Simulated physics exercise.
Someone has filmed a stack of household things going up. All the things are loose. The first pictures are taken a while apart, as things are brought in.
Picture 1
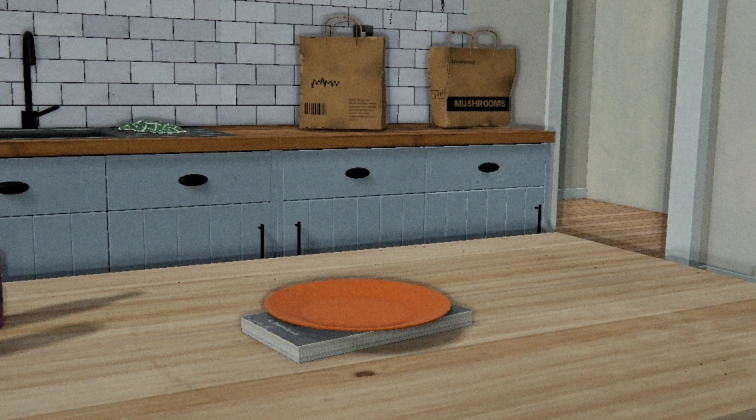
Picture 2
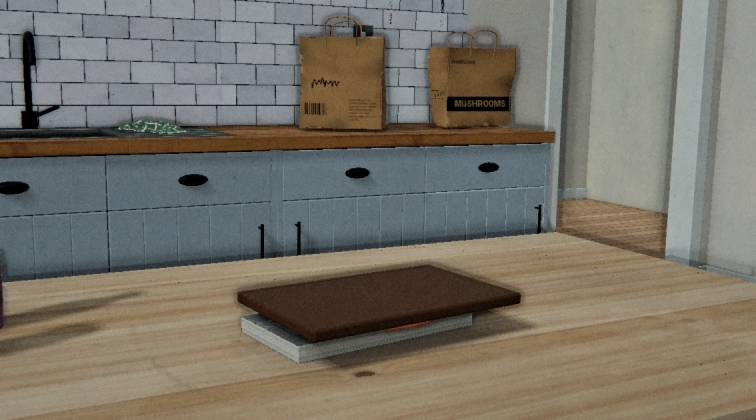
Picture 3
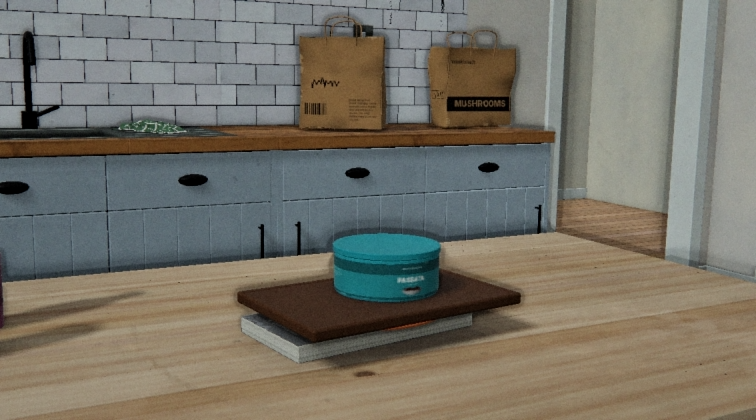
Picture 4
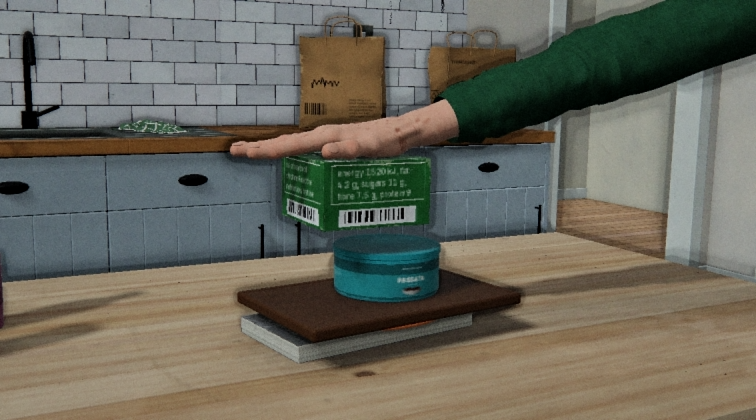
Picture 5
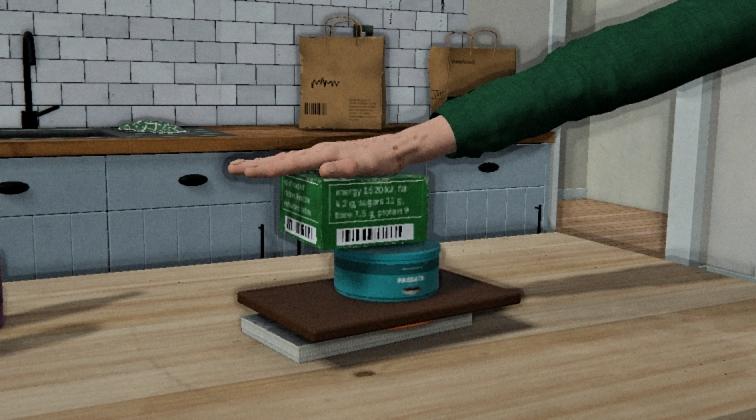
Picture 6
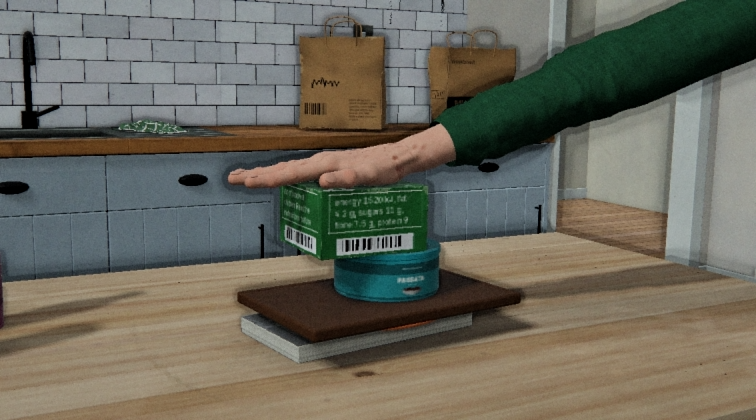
Green box held by a hand lowering onto a turquoise tub, after a brown board and the tub appear over an orange plate.
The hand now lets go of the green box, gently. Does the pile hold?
Outcome: The pile keeps its balance.
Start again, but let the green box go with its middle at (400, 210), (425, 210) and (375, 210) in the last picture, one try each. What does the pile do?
First, it holds; second, it keeps its balance; third, it keeps its balance.
Then, 0.20 s on from there, no change.
Then, 0.70 s on from there, green box resting near (352, 215).
In the end, all 7 unmoved. At the end, from the last picture's camera, green box near (352, 215). The pile stays up.
